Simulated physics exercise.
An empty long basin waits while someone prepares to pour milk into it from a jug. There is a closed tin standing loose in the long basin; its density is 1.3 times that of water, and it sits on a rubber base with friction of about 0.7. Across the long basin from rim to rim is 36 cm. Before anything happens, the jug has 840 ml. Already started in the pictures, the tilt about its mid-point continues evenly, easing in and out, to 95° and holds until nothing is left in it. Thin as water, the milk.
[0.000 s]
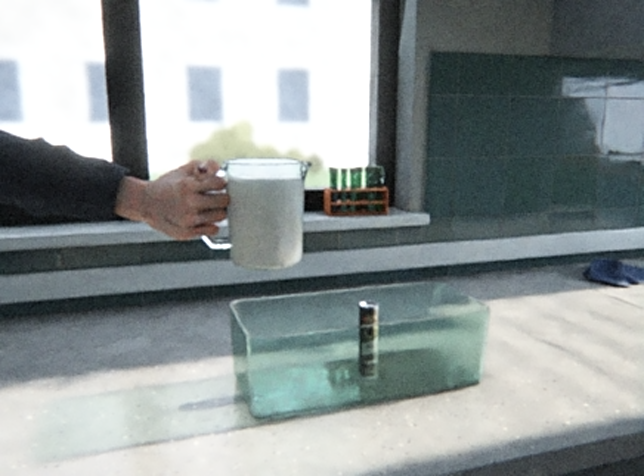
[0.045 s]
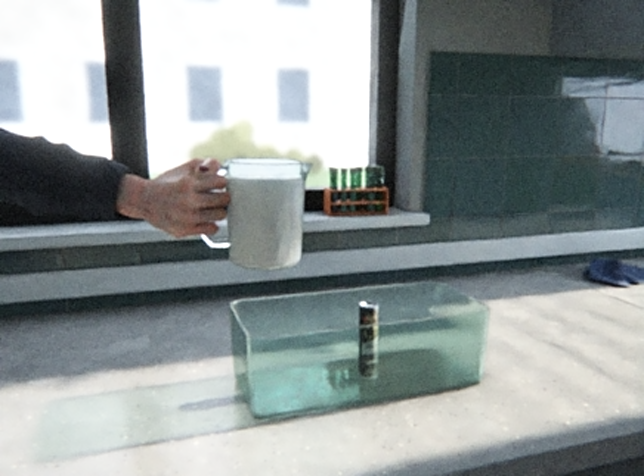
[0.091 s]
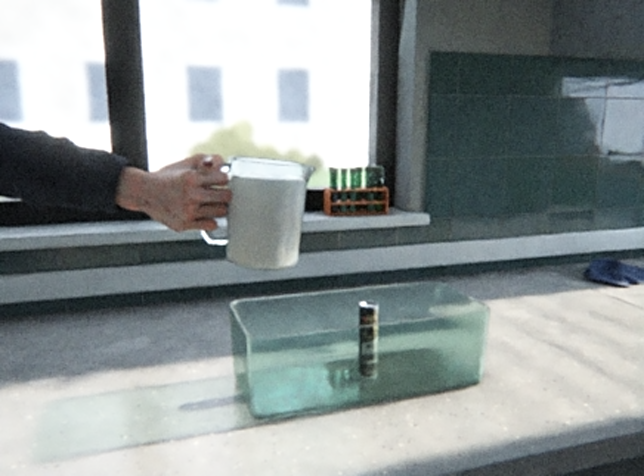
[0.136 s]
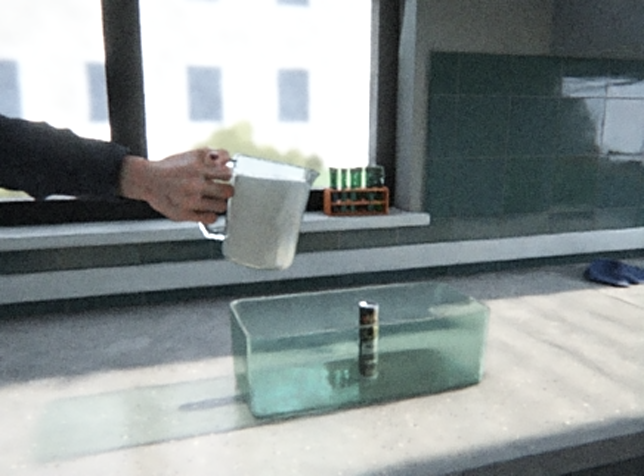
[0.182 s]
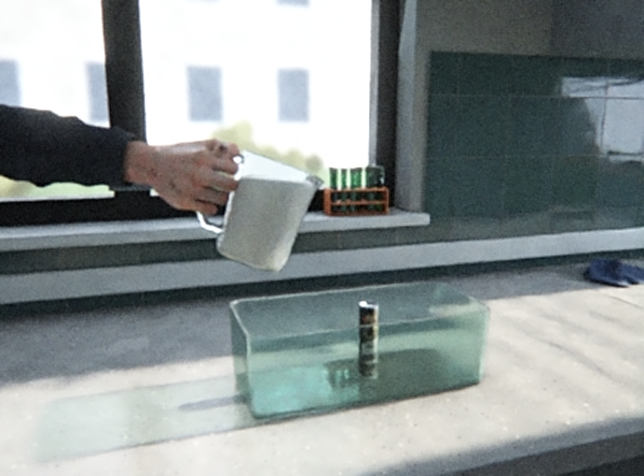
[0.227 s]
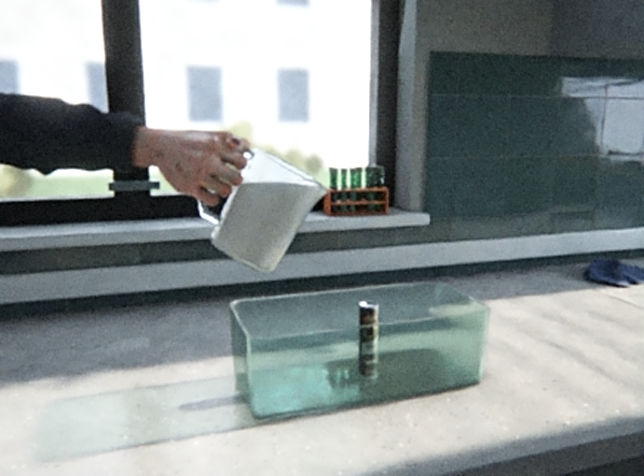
On a sunlit counter beside a window, a dark-sleeved arm reaches in from the left, holding a jug of milk above a long glass basin with a small closed tin standing inside. The jug stays nearly upright at first, then the hand tilts it steadily to the right, its spout lowering.
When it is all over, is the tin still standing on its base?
It tumbles over.
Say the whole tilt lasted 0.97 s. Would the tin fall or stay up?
Outcome - the tin comes down.
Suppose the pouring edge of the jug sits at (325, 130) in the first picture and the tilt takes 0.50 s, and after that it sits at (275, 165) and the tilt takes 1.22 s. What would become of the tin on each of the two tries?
First it stays up; then it keeps standing.
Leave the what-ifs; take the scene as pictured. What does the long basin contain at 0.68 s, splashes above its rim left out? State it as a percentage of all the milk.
Looks like about 48 % of the whole amount.
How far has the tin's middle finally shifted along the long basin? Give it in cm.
It finishes around 7.5 cm from where it began.
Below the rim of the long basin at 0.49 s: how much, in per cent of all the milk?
About 7 per cent.
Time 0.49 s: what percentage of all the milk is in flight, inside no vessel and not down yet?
26 %.
After 0.49 s the tilt is 88° and 68 per cent is still to pour; the tin stands where it began.
After 0.68 s the tilt is 95° and 31 per cent is still to pour; the tin leans 6°.
After 0.87 s the tilt is 95° and 12 per cent is still to pour; the tin lies on its side.
After 1.09 s the tilt is 95° and 4 per cent is still to pour; the tin lies on its side.
In the end the tin lies on its side.
